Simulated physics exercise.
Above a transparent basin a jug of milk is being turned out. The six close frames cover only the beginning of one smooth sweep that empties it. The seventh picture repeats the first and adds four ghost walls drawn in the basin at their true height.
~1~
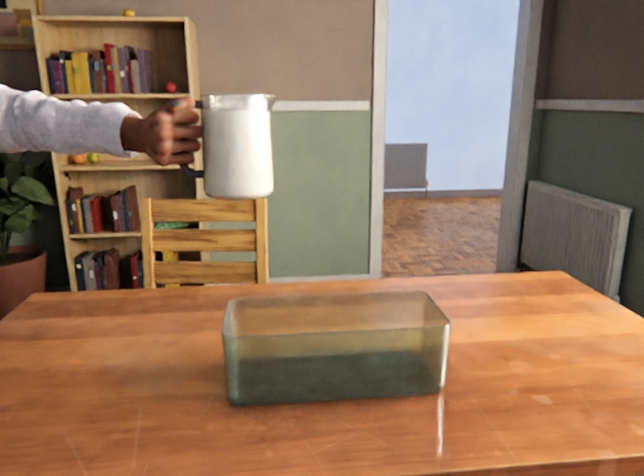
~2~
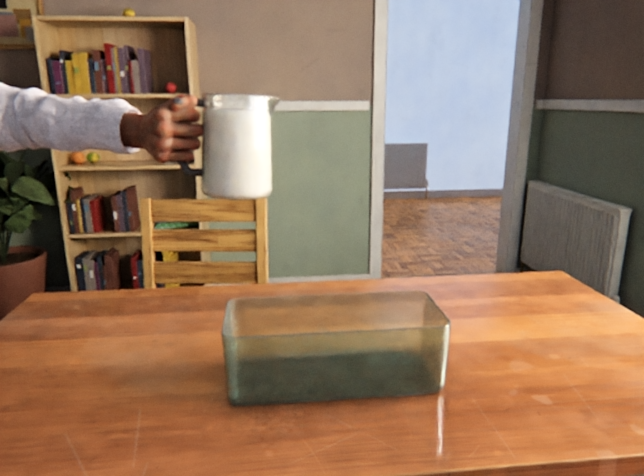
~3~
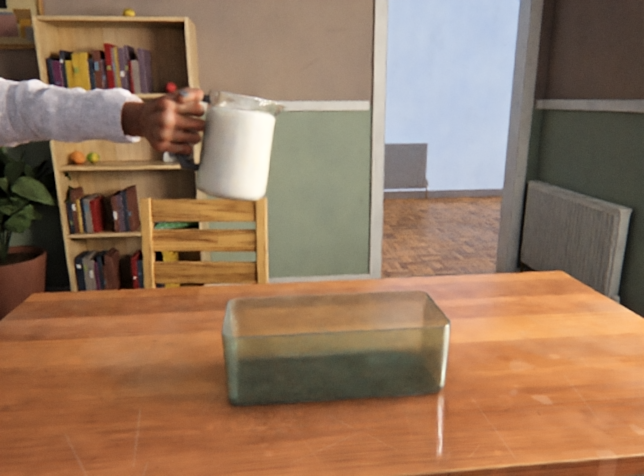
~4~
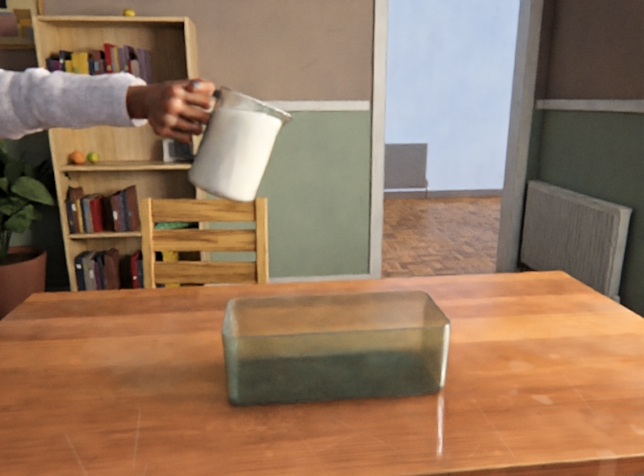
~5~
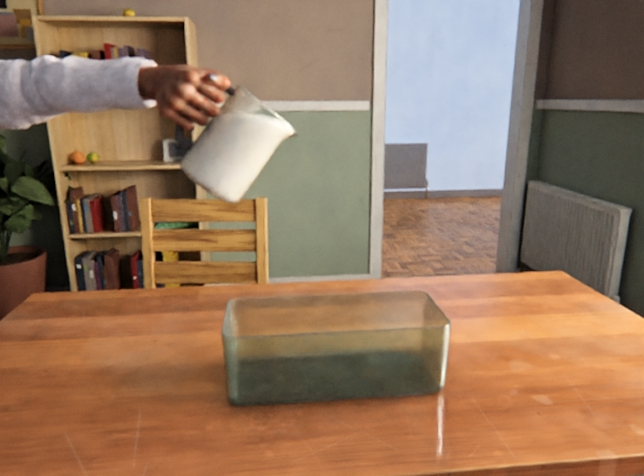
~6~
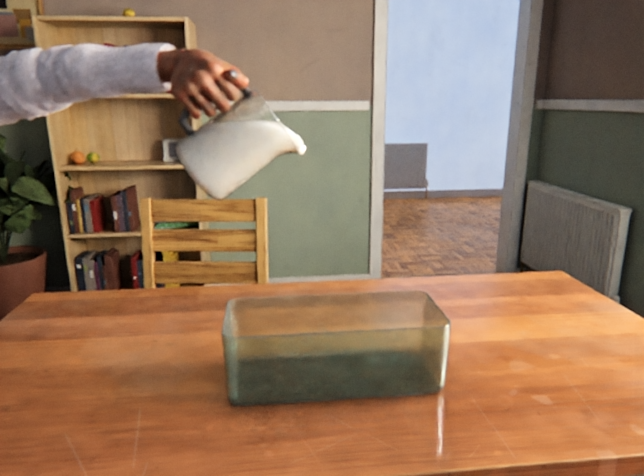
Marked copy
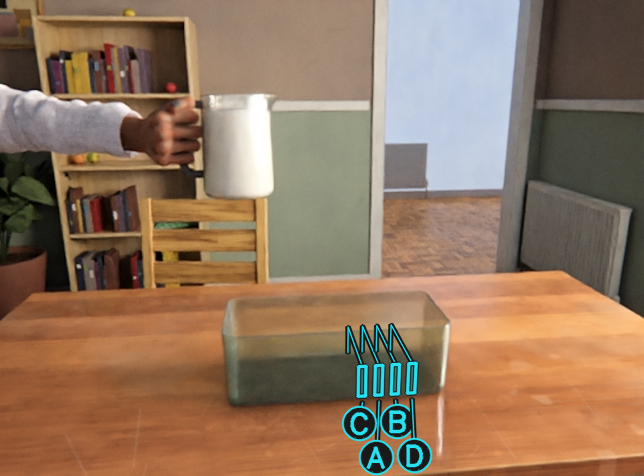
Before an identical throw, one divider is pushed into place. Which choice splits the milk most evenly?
Use place C.
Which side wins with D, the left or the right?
The left one.
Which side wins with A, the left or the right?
The left side.
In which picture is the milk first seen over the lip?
Picture 6.
In cyan, A at (379, 401); B at (395, 399); C at (362, 402); D at (412, 398).
Choosing A, about 79 % ends left of the wall and 9 % right of it; 12 % is lost outside.
Choosing B, about 82 % ends left of the wall and 7 % right of it; 10 % is lost outside.
Choosing C, about 47 % ends left of the wall and 47 % right of it; 6 % is lost outside.
Choosing D, about 85 % ends left of the wall and 6 % right of it; 8 % is lost outside.
